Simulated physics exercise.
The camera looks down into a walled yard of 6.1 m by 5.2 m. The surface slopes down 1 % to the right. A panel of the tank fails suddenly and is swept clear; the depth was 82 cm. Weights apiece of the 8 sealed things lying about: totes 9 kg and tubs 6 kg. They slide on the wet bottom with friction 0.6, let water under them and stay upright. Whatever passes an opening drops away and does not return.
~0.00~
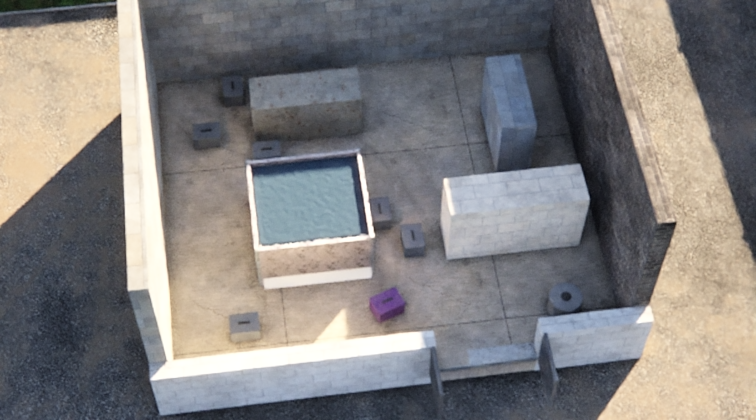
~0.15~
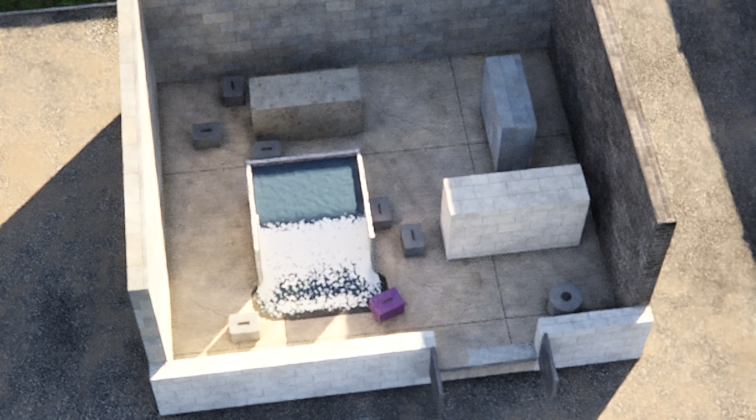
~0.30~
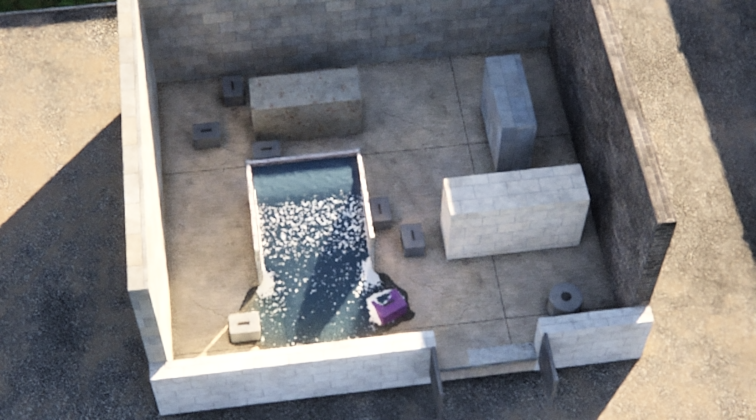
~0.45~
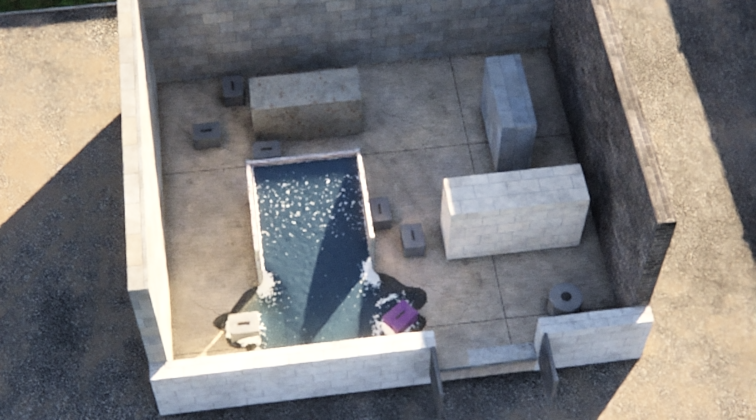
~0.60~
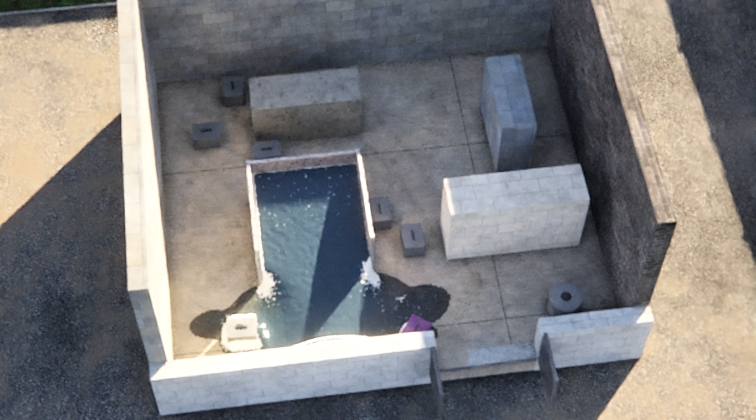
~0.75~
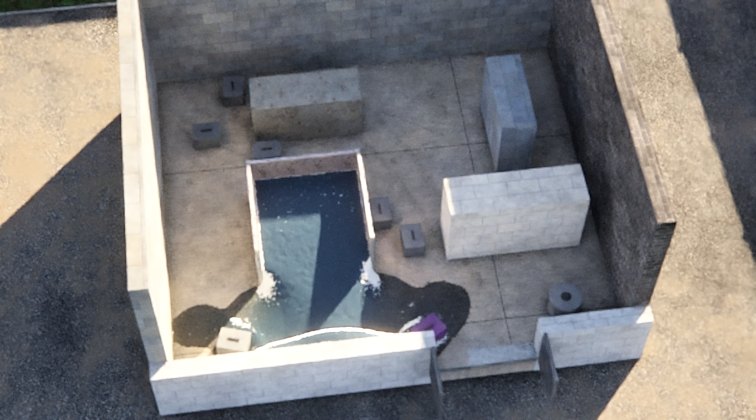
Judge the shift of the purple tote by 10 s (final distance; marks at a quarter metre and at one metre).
The purple tote ends far away.
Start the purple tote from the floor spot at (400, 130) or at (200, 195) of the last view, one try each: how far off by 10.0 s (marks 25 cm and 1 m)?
In turn: It barely shifts; it gets carried off.
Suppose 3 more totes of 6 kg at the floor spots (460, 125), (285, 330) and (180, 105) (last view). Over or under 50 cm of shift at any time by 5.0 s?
In turn: Short of it, more, under.
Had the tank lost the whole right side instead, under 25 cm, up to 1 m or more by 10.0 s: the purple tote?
Then the purple tote holds its place.
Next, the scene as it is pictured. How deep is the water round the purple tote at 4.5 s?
About 15 cm.
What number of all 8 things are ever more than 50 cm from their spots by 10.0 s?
I count 5.
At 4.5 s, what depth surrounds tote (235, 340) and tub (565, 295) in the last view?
About 12 and 14 cm.
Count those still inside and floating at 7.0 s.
2 of them.
After 2.0 s the purple tote is near (604, 311), 2.9 m from its start, aground; 0 of 8 are out; 1 afloat.
After 4.5 s the purple tote is near (587, 288), 2.7 m from its start, afloat; 0 of 8 are out; 4 afloat.
After 7.0 s the purple tote is near (509, 324), 1.7 m from its start, afloat; 1 of 8 are out; 2 afloat.
After 10.0 s the purple tote is near (506, 351), 1.7 m from its start, aground; 1 of 8 are out; 0 afloat.
